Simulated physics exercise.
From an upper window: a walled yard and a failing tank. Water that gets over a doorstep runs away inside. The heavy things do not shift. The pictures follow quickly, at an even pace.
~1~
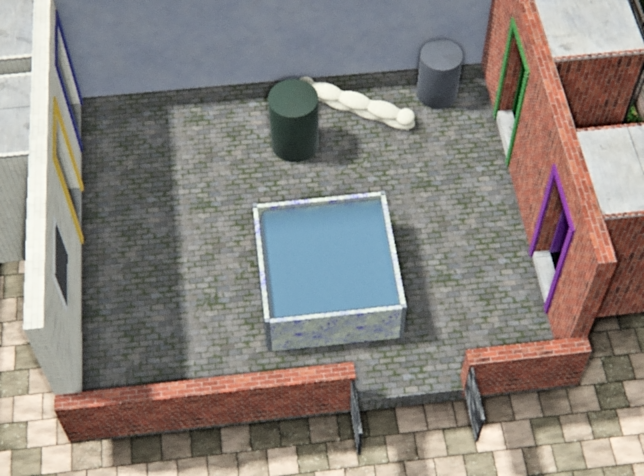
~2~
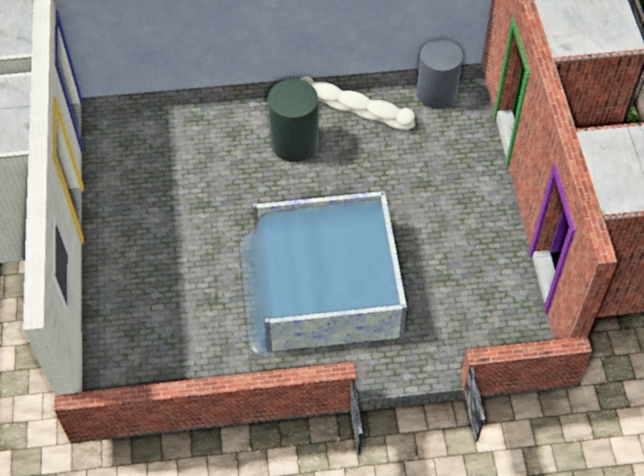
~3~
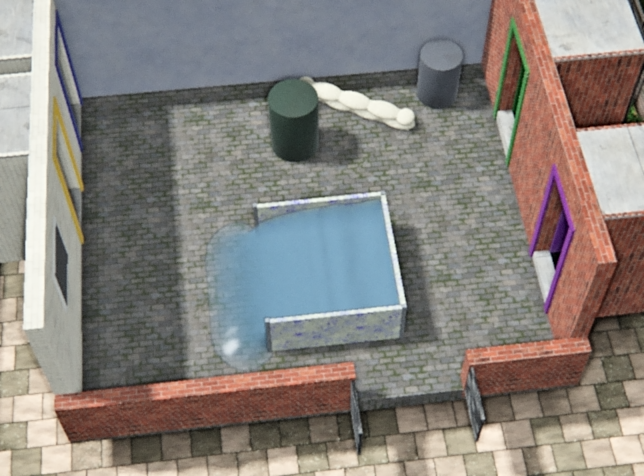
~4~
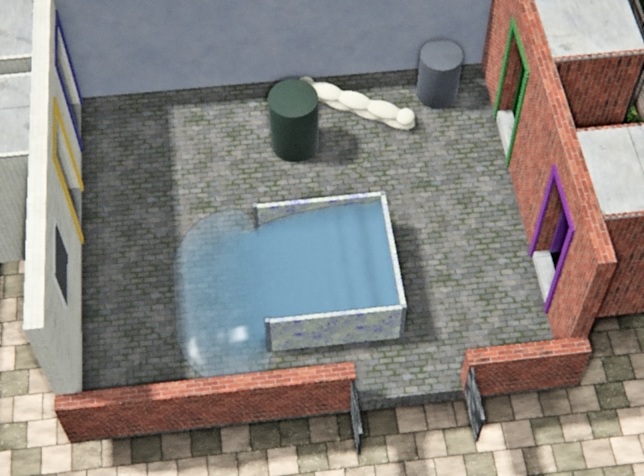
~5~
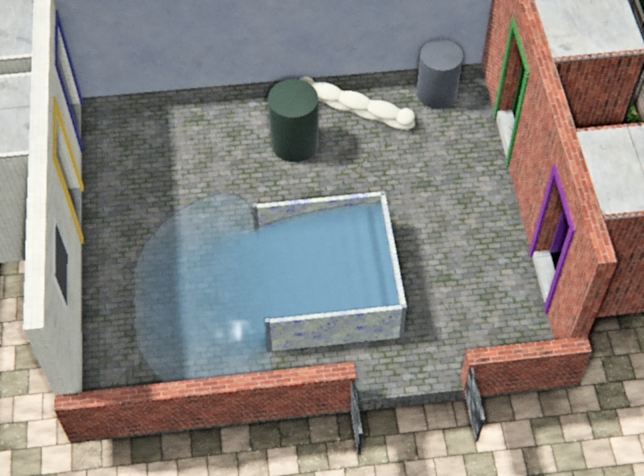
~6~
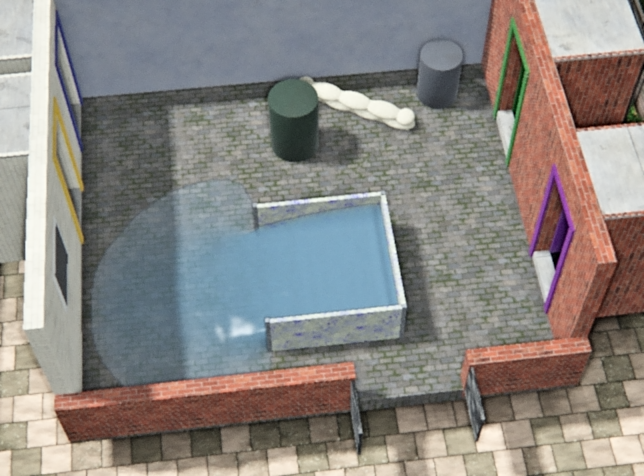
Water poured out of the open left side of a square tank in a walled yard, spreading leftward across the grey paving in a widening, thinning sheet while the tank's other walls stayed standing.
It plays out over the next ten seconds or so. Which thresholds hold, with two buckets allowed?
The blue door floods; the yellow door floods; the green door holds within the limit; the purple door holds within the limit.
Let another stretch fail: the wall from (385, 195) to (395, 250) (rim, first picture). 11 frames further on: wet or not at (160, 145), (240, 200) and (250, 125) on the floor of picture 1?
One after the other: Dry, dry, free of water.
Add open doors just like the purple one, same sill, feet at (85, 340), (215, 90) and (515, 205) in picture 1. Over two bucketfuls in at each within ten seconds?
As listed: Lets more in, takes less, stays under.
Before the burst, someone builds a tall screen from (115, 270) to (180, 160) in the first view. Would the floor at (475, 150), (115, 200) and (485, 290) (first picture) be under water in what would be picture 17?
One after the other: Dry, under water, free of water.
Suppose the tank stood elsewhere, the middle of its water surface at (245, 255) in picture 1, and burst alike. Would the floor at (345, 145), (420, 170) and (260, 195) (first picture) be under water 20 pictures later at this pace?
One after the other: Not flooded, not flooded, dry.
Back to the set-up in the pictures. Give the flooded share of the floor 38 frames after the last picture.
Roughly 80 per cent.
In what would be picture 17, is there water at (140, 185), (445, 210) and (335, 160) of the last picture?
In that order: Awash, dry, free of water.
A moment on, water covers 30 % of the floor; the blue door not reached, the yellow door under two buckets in, the green door not reached, the purple door not reached.
Next, water covers 35 % of the floor; the blue door wet at the sill, nothing in, the yellow door over two buckets in, the green door not reached, the purple door not reached.
Then, water covers 45 % of the floor; the blue door under two buckets in, the yellow door over two buckets in, the green door not reached, the purple door not reached.
Later, water covers 80 % of the floor; the blue door over two buckets in, the yellow door over two buckets in, the green door not reached, the purple door wet at the sill, nothing in.
In the end, water covers 95 % of the floor; the blue door far over two buckets in, the yellow door over two buckets in, the green door wet at the sill, nothing in, the purple door wet at the sill, nothing in.
